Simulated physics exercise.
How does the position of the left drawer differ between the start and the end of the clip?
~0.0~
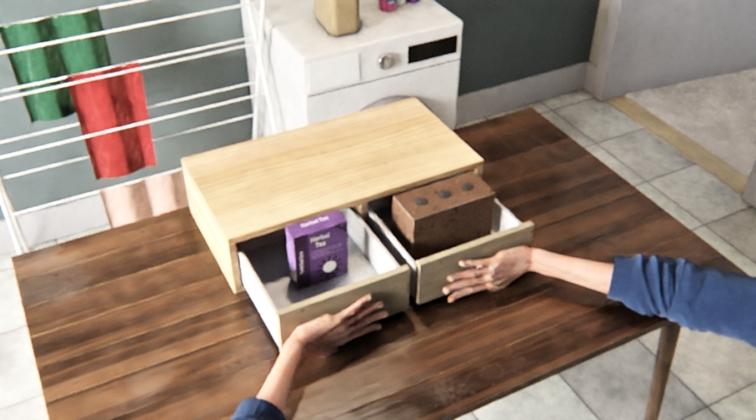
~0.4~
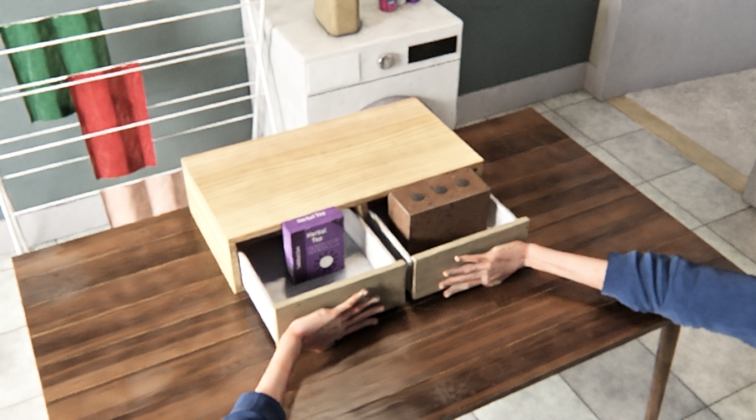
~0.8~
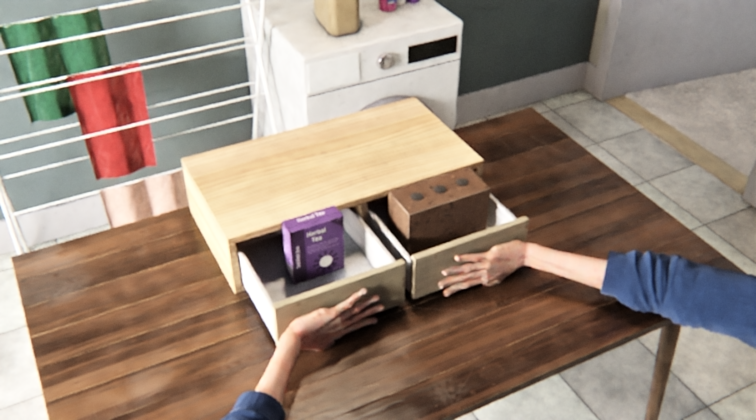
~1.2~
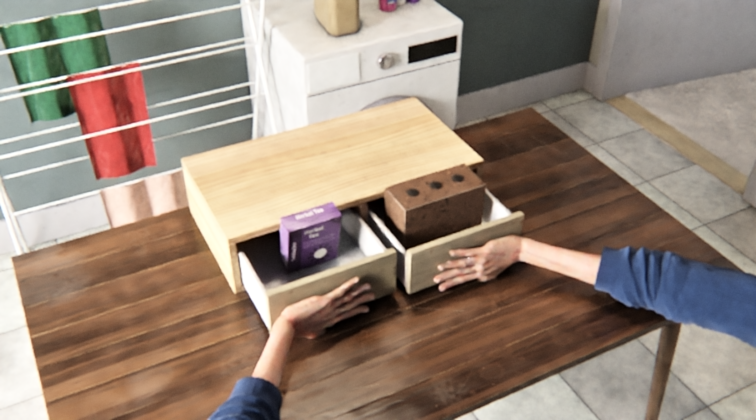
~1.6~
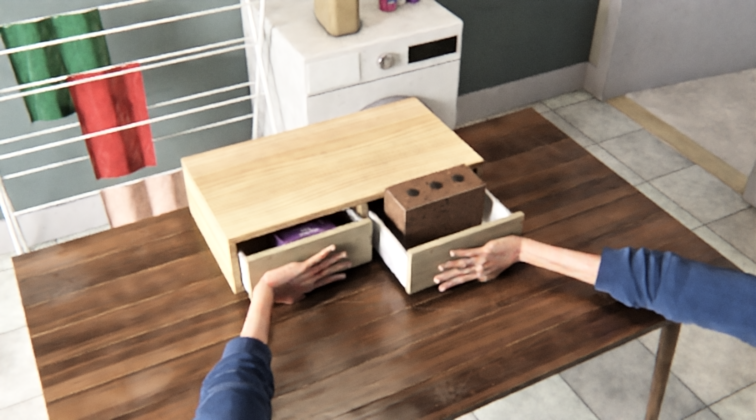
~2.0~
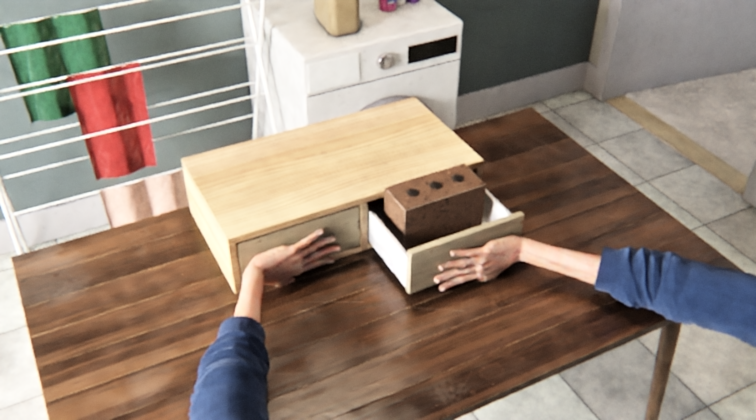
At the start the left drawer is pulled well out of the wooden chest, with the purple packet standing in it. By the end it has been pushed in and sits shut, flush with the front of the chest.
Hands pushing two small drawers inward, the right one stopping ajar with a brown brick, the left closing over a toppled purple packet.
